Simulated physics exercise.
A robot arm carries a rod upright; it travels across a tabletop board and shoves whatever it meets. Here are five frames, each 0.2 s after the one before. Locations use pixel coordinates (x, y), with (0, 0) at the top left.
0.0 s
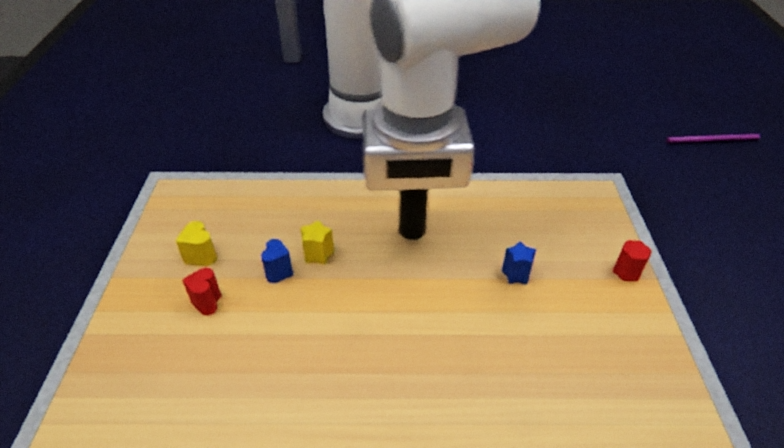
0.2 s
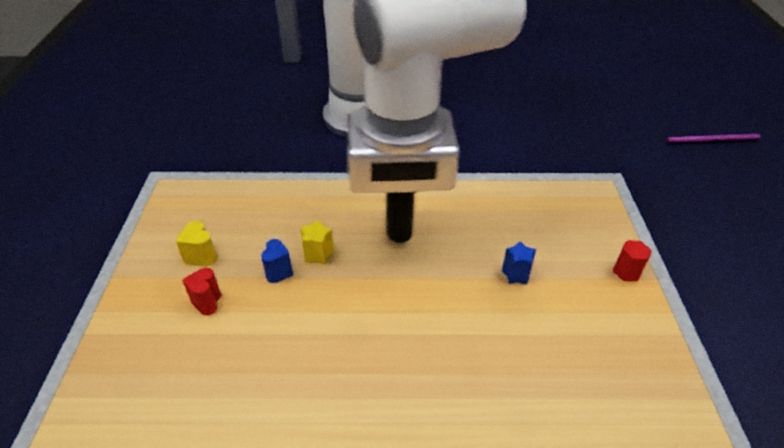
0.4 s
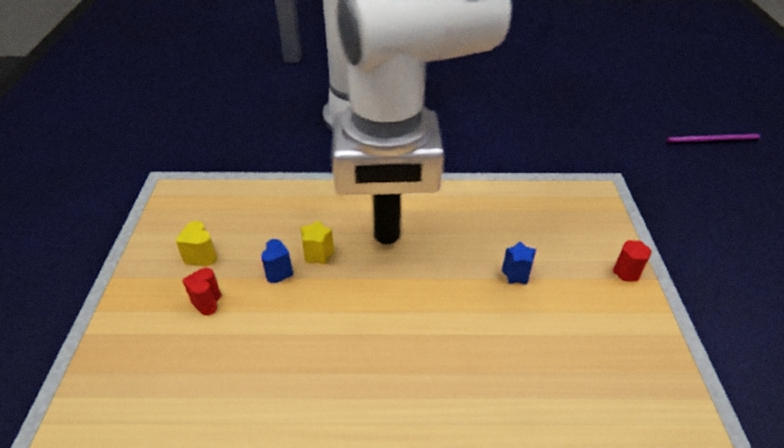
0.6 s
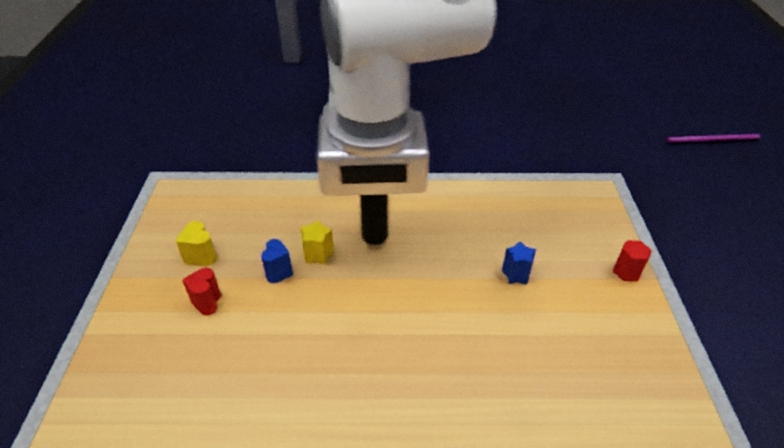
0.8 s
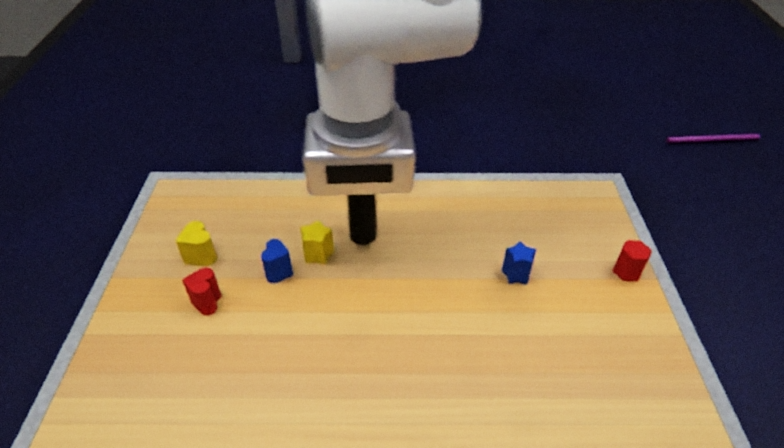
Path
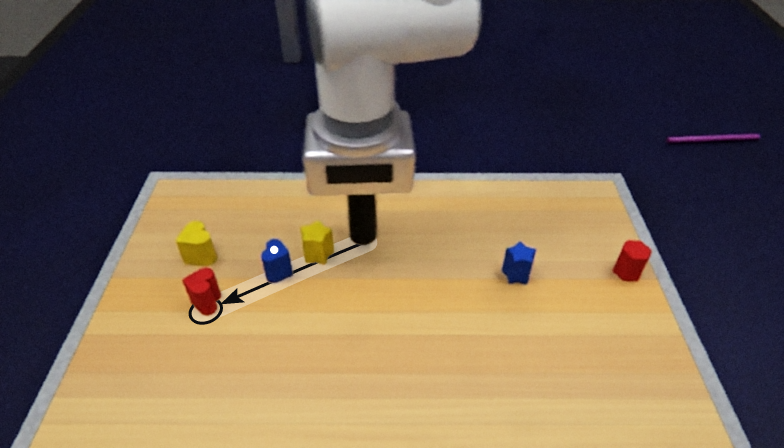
On a light wooden board with a grey border, a white robot arm holds a black rod upright among small red, blue and yellow blocks. The arm slides the rod steadily a short way left, nearing the yellow star, while every block stays still.
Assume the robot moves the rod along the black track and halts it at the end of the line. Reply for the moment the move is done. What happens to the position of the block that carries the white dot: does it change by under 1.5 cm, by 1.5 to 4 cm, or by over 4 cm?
Ends over 4 cm away.
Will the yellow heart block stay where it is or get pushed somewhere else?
It sits in its place.
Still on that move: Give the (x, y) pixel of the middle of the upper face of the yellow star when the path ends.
The middle of its top is at (271, 235).
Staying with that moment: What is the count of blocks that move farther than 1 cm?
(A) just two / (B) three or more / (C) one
B - three or more.
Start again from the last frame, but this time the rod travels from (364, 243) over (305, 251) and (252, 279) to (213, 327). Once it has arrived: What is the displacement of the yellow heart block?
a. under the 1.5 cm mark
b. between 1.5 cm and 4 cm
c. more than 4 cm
That would be a.
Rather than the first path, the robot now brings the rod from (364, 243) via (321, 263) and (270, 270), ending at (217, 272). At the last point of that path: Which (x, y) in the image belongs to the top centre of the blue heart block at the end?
Its top middle is near (194, 268).
The drawn path runs straight from (364, 243) to (206, 311); the dot is on the blue heart block.
What follows on the original path. One third of the way, rod (313, 256); blue heart block (266, 252), turned 20° anticlockwise; yellow star (284, 234), turned 55° clockwise.
Two thirds of the way, rod (260, 279); blue heart block (231, 256), turned 35° clockwise; yellow star (271, 235), turned 115° clockwise.
At the end, rod (203, 304); yellow heart block not moved; red heart block (170, 288); blue heart block (219, 258), turned 90° clockwise; yellow star (271, 235), turned 115° clockwise.
